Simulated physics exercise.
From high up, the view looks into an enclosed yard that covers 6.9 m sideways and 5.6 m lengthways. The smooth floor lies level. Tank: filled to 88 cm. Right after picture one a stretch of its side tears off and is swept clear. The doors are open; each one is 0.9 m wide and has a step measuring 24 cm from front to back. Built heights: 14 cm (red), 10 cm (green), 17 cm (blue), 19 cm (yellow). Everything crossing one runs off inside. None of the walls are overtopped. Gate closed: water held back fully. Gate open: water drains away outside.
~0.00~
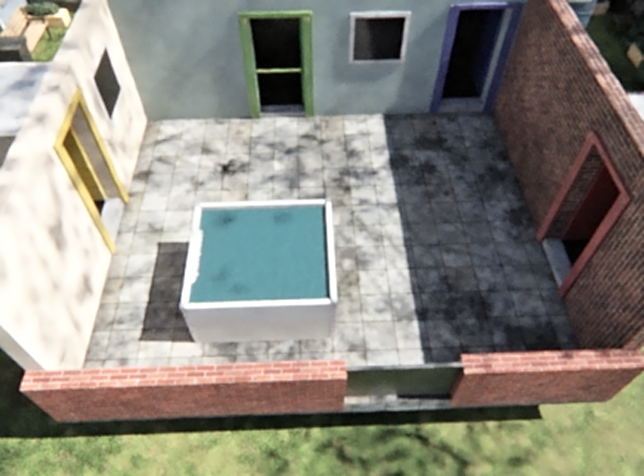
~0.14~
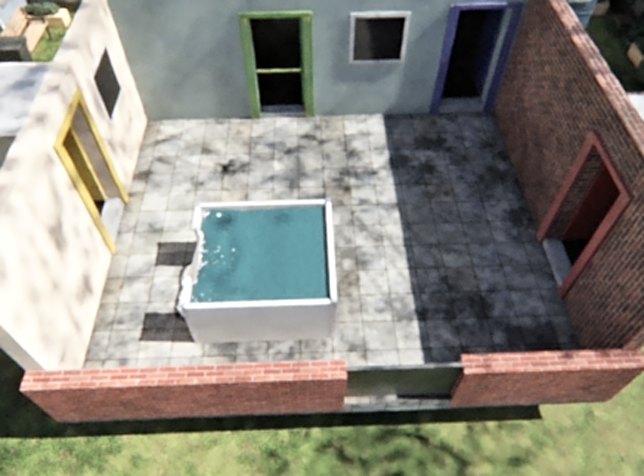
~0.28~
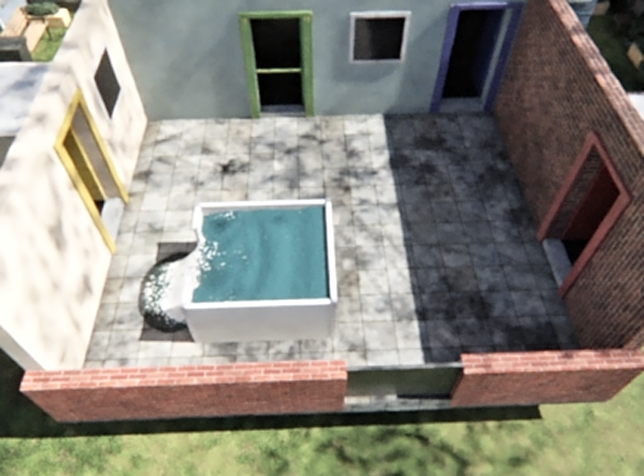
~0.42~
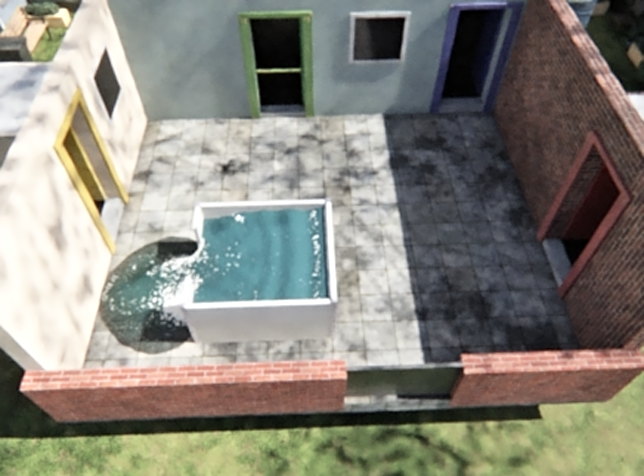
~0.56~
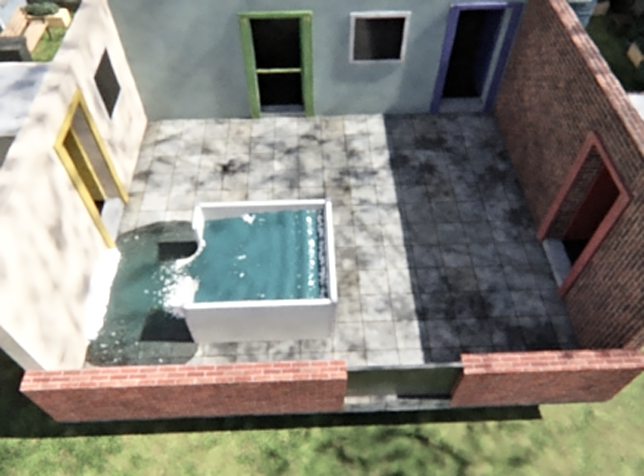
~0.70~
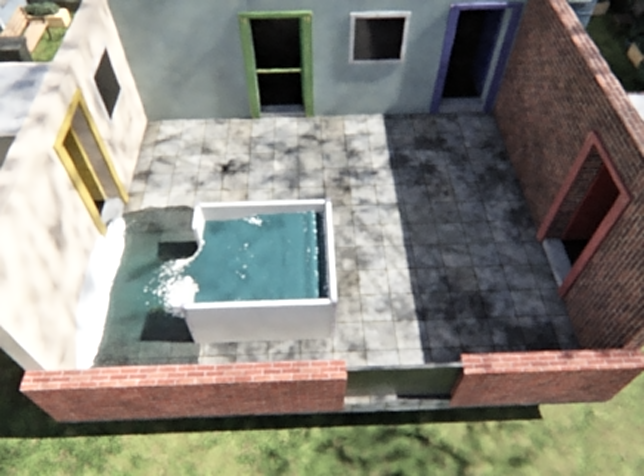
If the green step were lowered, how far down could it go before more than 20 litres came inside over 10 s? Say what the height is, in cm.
Down to about 5.5 cm.
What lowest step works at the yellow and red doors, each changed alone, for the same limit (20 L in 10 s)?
About 21 cm at yellow and about 6.5 cm at red.
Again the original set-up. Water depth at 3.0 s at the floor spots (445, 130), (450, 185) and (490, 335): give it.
Roughly 0, 0 and 3 centimetres.
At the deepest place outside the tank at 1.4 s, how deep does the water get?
It gets to close to 62 centimetres there.
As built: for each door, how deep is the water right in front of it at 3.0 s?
At the red door the depth is 0 cm, at green 9 cm, at blue 0 cm and at yellow 17 cm.
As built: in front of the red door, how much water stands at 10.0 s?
Depth: Near 7.5 cm.
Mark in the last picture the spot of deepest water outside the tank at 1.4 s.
About (75, 395).
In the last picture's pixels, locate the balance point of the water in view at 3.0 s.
My guess is close to (217, 266).
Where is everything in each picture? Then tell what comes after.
The first picture shows the tank at (262, 253) is whole and still, 88 cm deep; the green door at (280, 73) is dry.
In the second picture, the gap is at (202, 276), the front 0.4 m out at (179, 309); the back of the tank holds 88 cm.
In the third picture, the gap is at (202, 278), the front 0.9 m out at (144, 303); the back of the tank holds 88 cm.
In the fourth picture, the gap is at (203, 279), the front 1.6 m out at (100, 301); the back of the tank holds 82 cm.
In the fifth picture, the front is at (115, 244), 1.6 m from the gap at (203, 279); 3.4 m2 of floor is wet, 74 cm left at the back.
In the sixth picture, the front is at (122, 218), 1.9 m from the gap at (203, 279); 4.3 m2 of floor is wet, 76 cm left at the back; the green door at (280, 73), 4.2 m from the gap, is still 2.9 m from the nearest water.
After 1.4 s water covers 15 % of the floor, deepest (62 cm) near (75, 395); it has not reached the green door.
After 3.0 s water covers 45 % of the floor, deepest (32 cm) near (103, 291); 9 cm at the green door, 0 litres in over its 10 cm step.
After 10.0 s water covers 95 % of the floor, deepest (12 cm) near (358, 127); 5 cm at the green door, 1 litre in over its 10 cm step.
At the green door as built, the water arrived by 2.5 s and peaked near 10 cm at 3.4 s.
Run again over the same 10 s with other heights there, 32 litres in over 4.5 cm, 16 litres over 6 cm. The limit of 20 litres is kept from about 5.5 cm up.
